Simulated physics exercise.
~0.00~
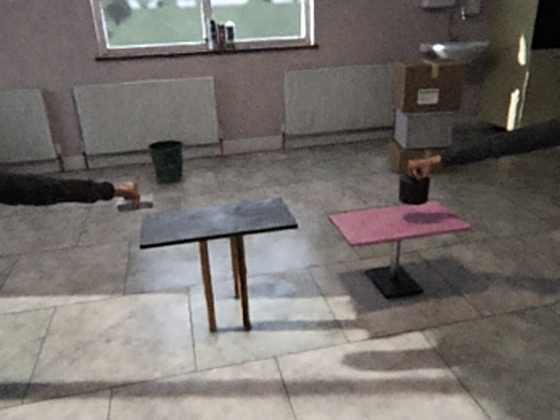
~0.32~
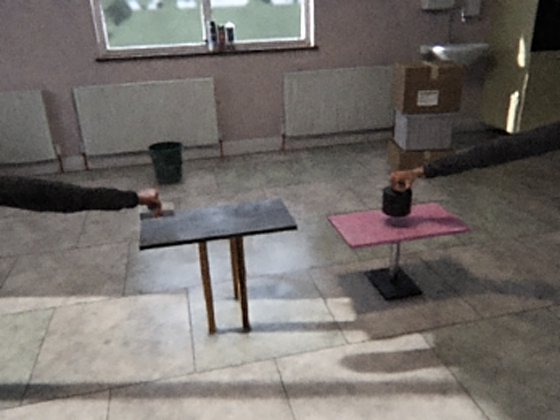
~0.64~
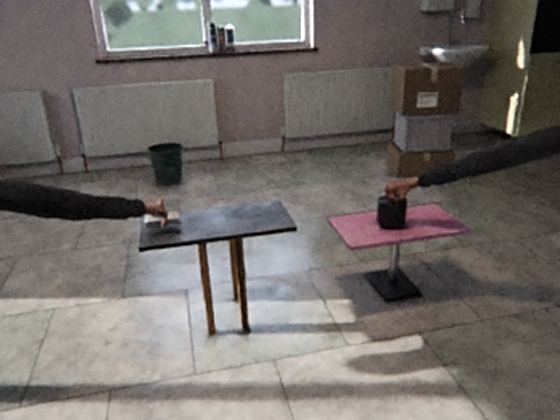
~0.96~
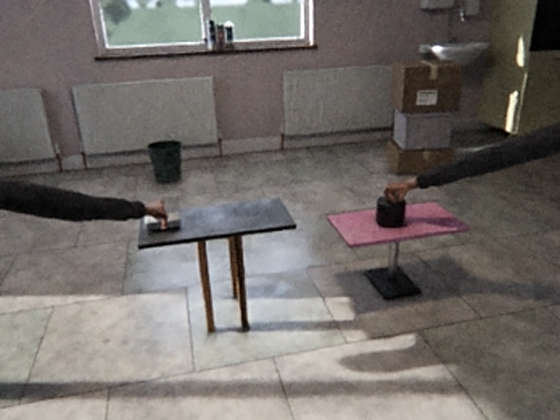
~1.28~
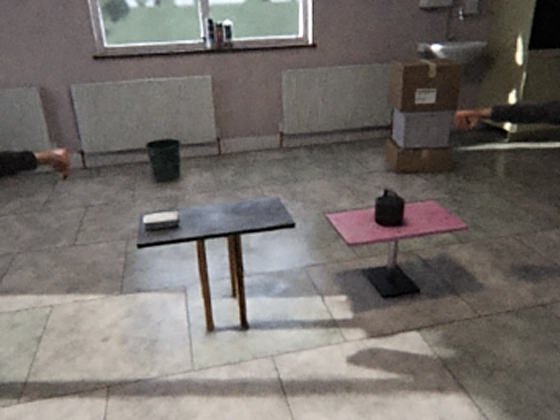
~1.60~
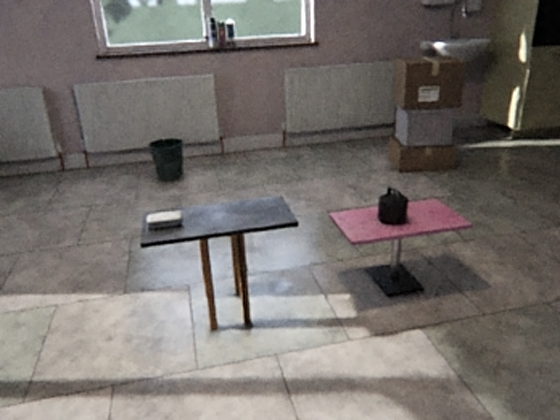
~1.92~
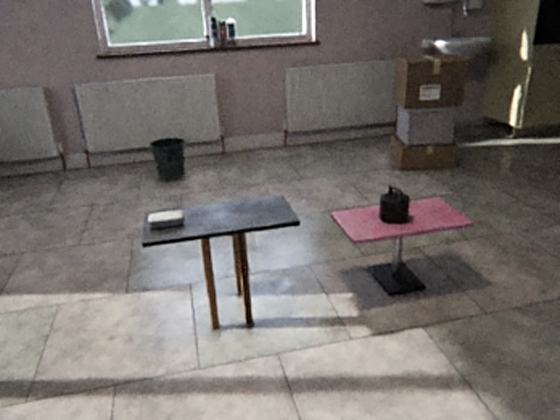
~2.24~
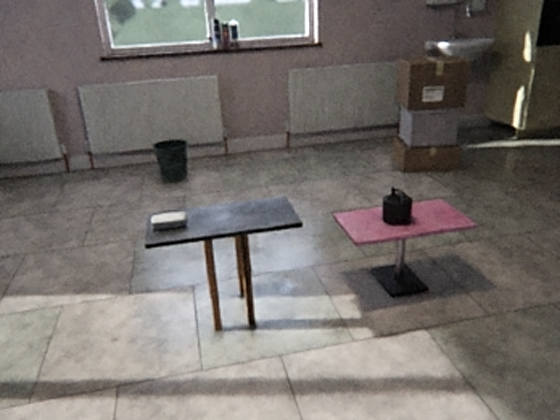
Two hands set a sponge and a dark object on separate tables, which stay upright.
